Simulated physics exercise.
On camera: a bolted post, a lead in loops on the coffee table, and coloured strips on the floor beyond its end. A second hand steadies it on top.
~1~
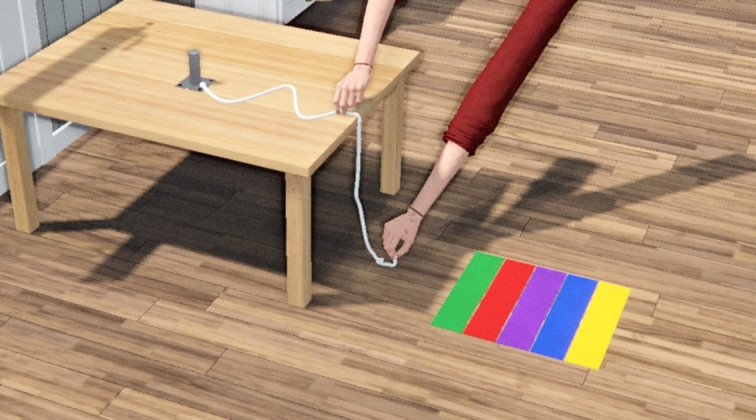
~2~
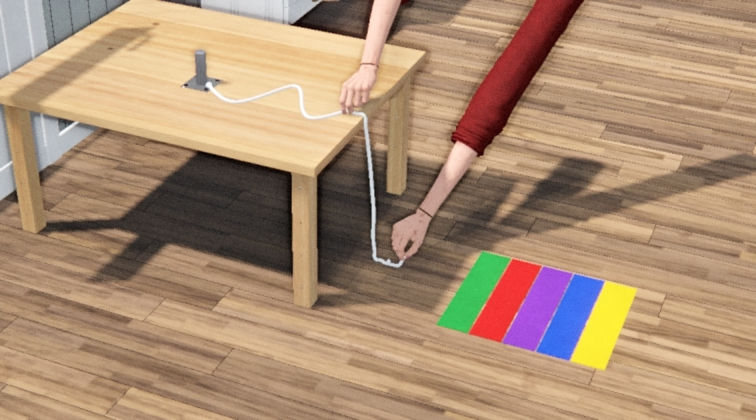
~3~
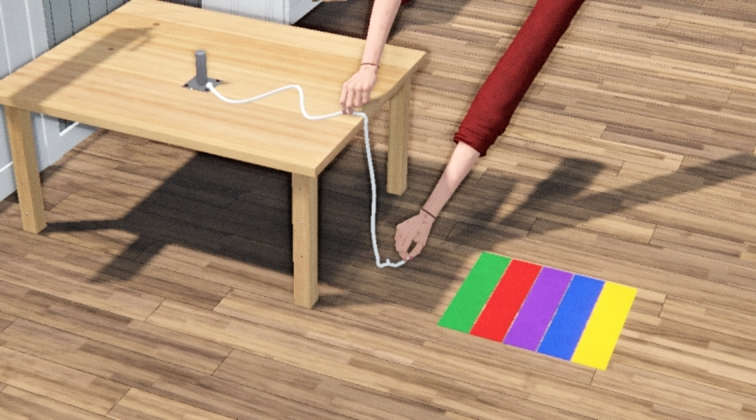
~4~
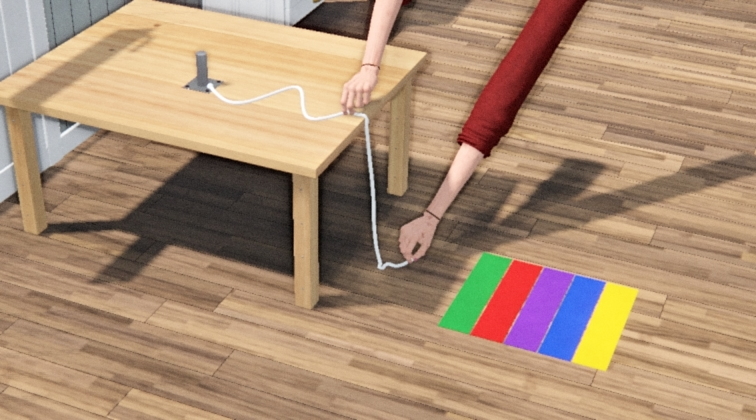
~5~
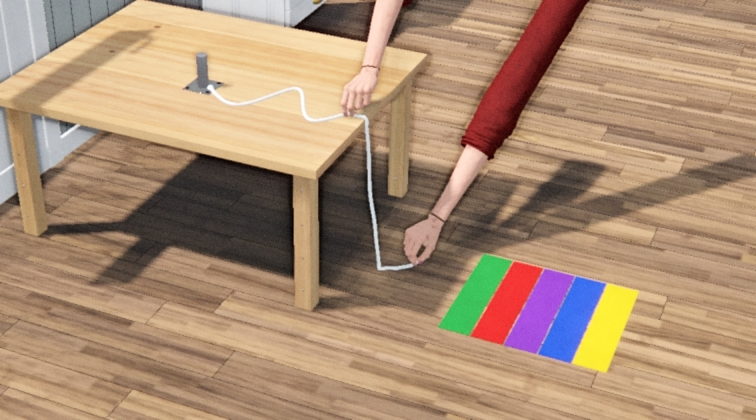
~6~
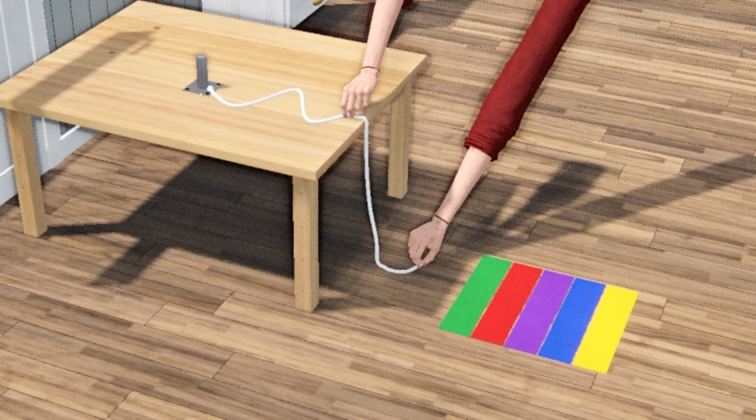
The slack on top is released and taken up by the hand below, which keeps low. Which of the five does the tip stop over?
The end stops over the yellow strip.
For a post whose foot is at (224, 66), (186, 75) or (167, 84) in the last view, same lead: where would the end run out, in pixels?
Try by try, around (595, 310), (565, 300) and (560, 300).
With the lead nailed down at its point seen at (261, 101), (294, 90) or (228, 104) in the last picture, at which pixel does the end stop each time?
Near (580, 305), (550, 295) and (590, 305).
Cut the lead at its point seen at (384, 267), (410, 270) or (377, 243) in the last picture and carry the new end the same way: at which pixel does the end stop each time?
About (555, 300), (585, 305) and (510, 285).
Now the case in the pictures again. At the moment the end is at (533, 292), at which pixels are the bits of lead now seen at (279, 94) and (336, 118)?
The first at (303, 103), the second at (377, 166).
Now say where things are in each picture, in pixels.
In the first picture, end (396, 256); green (454, 314); red (487, 323); purple (520, 332); blue (554, 341); yellow (588, 350).
In the second picture, end (404, 257); lead through (222, 98) (285, 88) (303, 112) (362, 116) (372, 184) (374, 244).
In the third picture, end (408, 258).
In the fourth picture, end (412, 260); lead through (223, 99) (286, 89) (305, 113) (363, 117) (372, 185) (376, 245).
In the fifth picture, end (417, 262).
In the sixth picture, end (421, 264); lead through (223, 102) (286, 92) (305, 116) (363, 120) (368, 186) (377, 248).
Soon after, end near (533, 292); over purple.
After that, end near (578, 304); over blue.
At the stop, end near (605, 311); over yellow. It gets as far as the yellow strip.
